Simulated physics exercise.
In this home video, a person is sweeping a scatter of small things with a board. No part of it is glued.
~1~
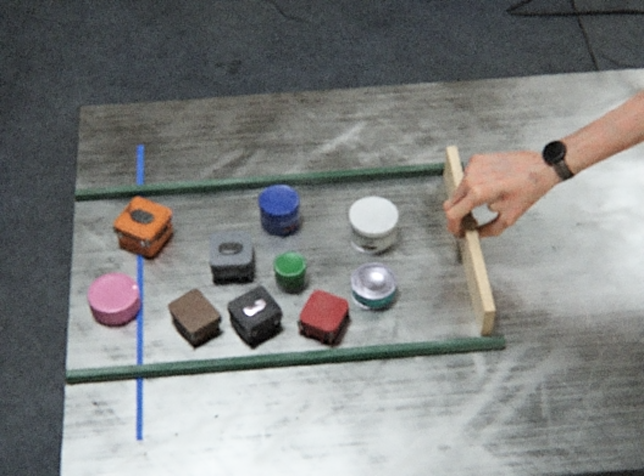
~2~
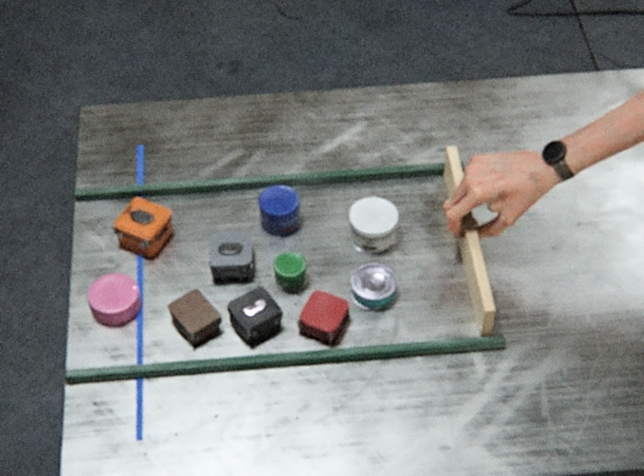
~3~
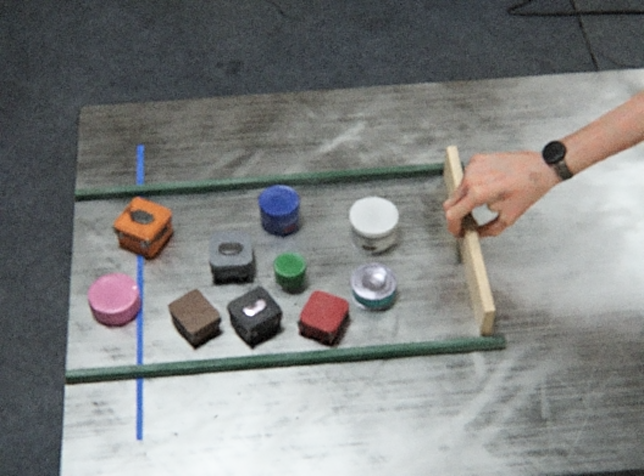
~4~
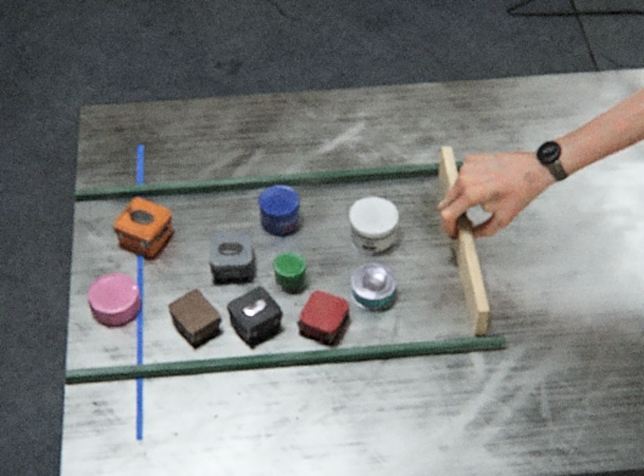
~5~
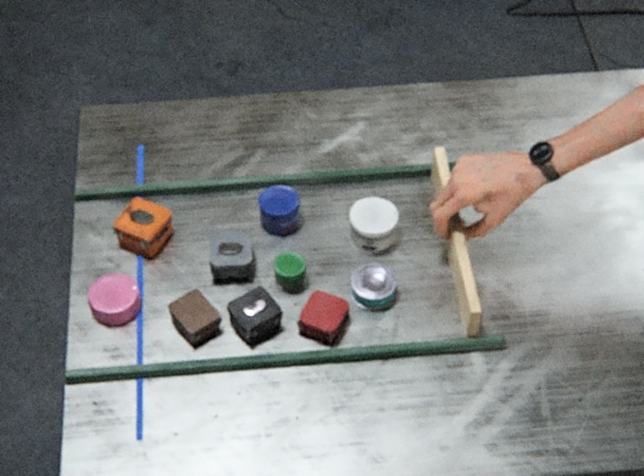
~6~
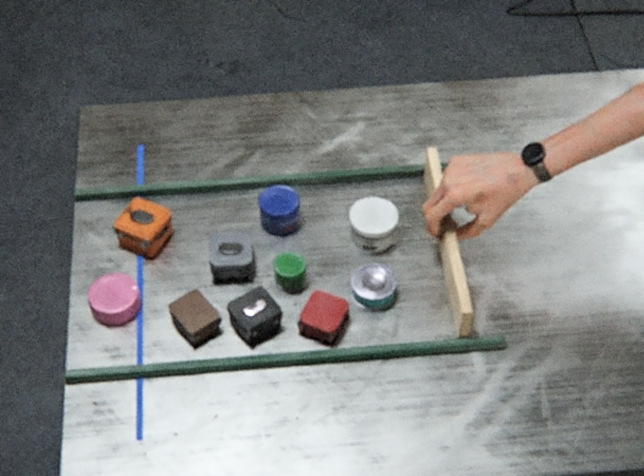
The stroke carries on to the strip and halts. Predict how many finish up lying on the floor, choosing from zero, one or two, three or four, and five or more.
My prediction is one or two.
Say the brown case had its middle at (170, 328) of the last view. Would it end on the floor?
From that start, the brown case goes.
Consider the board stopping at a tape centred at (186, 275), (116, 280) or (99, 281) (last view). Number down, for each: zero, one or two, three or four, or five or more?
Place by place, the answers come out as no fall at all; five or more; at least five.
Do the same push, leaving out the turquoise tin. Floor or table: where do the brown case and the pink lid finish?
The brown case is lost; the pink lid falls.
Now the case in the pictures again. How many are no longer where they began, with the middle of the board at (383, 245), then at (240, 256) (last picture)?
One spot: 2. Other spot: 10.
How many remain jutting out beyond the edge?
The total here is 3.
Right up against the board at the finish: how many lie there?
5 in contact.
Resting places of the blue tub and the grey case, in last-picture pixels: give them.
Near (119, 209) and (72, 262).
A little later, none off yet; pink lid at rest near (114, 299); orange case at rest near (144, 228); brown case at rest near (195, 318).
When it is over, the number that fall off is one or two; down, brown case and pink lid.
